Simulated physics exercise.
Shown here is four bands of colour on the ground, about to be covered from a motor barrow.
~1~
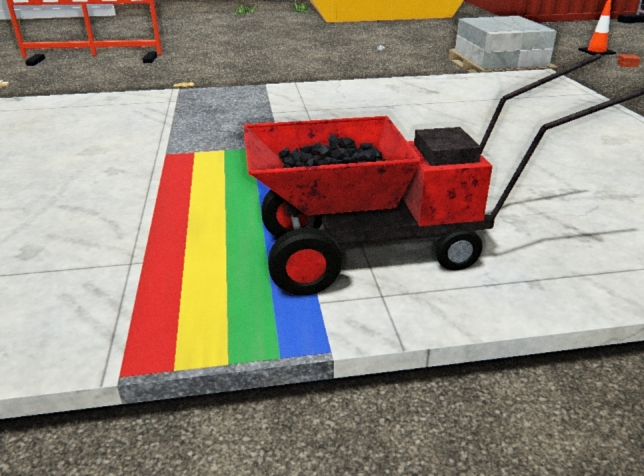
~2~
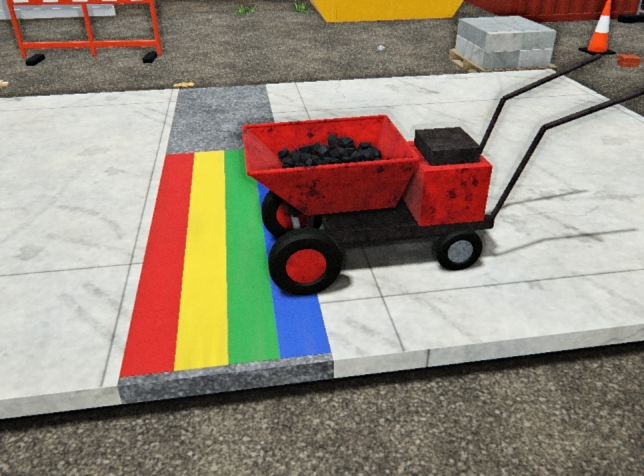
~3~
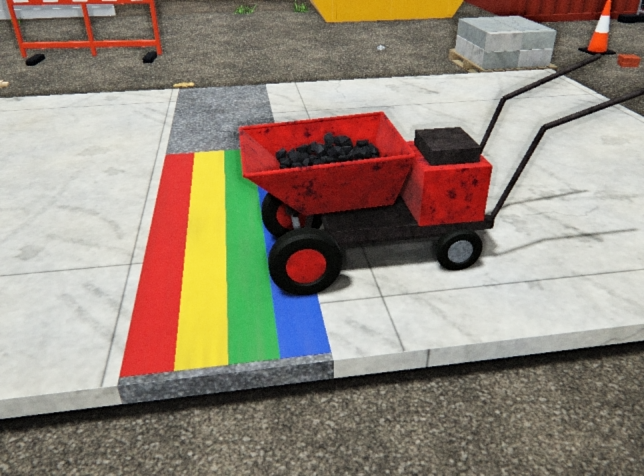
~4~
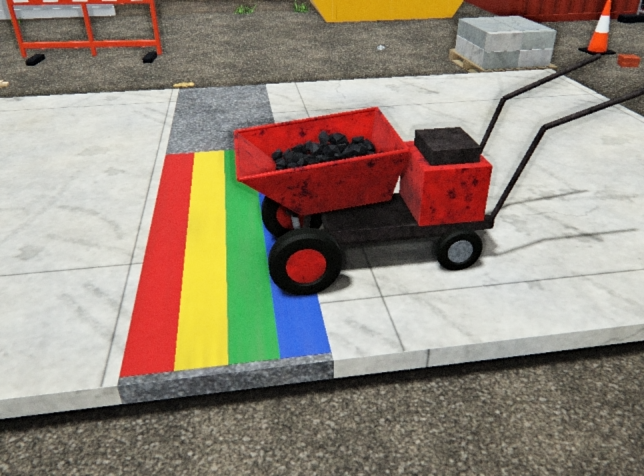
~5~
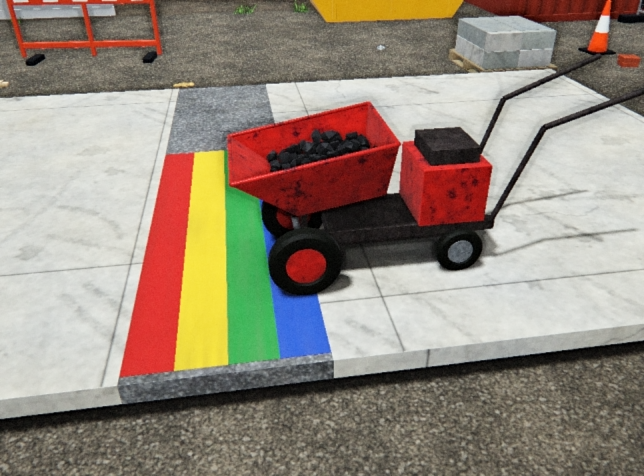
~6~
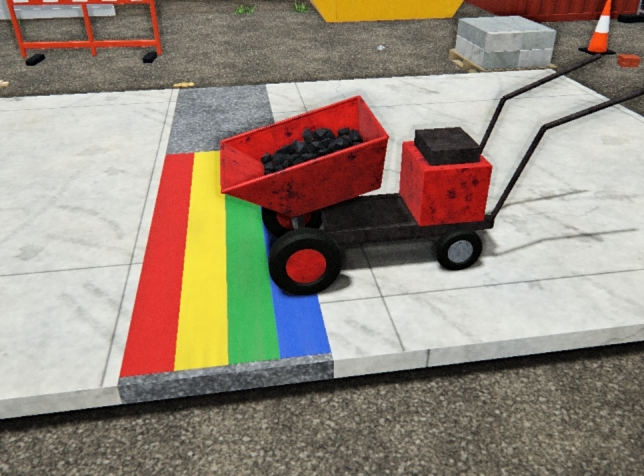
A red motor barrow loaded with black lumps standing beside coloured ground stripes, its skip gradually tilting forward to the left.
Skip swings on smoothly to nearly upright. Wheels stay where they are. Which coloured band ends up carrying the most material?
The red band.
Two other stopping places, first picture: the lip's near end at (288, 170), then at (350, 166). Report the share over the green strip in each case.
About 0 % and 40 %.
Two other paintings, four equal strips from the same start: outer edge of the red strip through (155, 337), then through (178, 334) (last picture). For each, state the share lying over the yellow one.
I'd say some 0 % for the first and some 0 % for the second.
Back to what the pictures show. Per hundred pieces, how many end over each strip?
Percentages: Blue 0, green 0, yellow 10, red 40.
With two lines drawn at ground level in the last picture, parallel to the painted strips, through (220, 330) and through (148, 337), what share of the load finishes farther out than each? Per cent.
Close to 70 and 30 per cent respectively.
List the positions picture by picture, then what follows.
Lip of the skip (251, 173), level; top of the load (341, 154), lumps of coal; blue strip (299, 317); green strip (251, 322); yellow strip (203, 327); red strip (153, 333), in the first frame.
Lip of the skip (249, 174), level; top of the load (346, 163), in the second frame.
Lip of the skip (245, 176), tipped barely; top of the load (343, 161), in the third frame.
Lip of the skip (239, 180), tipped a little; top of the load (338, 159), in the fourth frame.
Lip of the skip (231, 185), tipped a little; top of the load (349, 155), in the fifth frame.
Lip of the skip (223, 192), tipped clearly; top of the load (340, 152); blue strip (299, 317); green strip (251, 322); yellow strip (203, 327); red strip (153, 333), in the sixth frame.
Just after the last frame, skip tipped steeply; every one in the skip.
A moment on, skip tipped right over; the larger part in the skip; about a tenth over the yellow strip; about a tenth over the red strip; just a few off the paint.
Further on, skip tipped right over; roughly a third in the skip; about a tenth over the yellow strip; roughly a third over the red strip; roughly a quarter off the paint.
When it is over, skip tipped right over; roughly a third in the skip; not one over the blue strip; not one over the green strip; about a tenth over the yellow strip; roughly a third over the red strip; roughly a quarter off the paint.
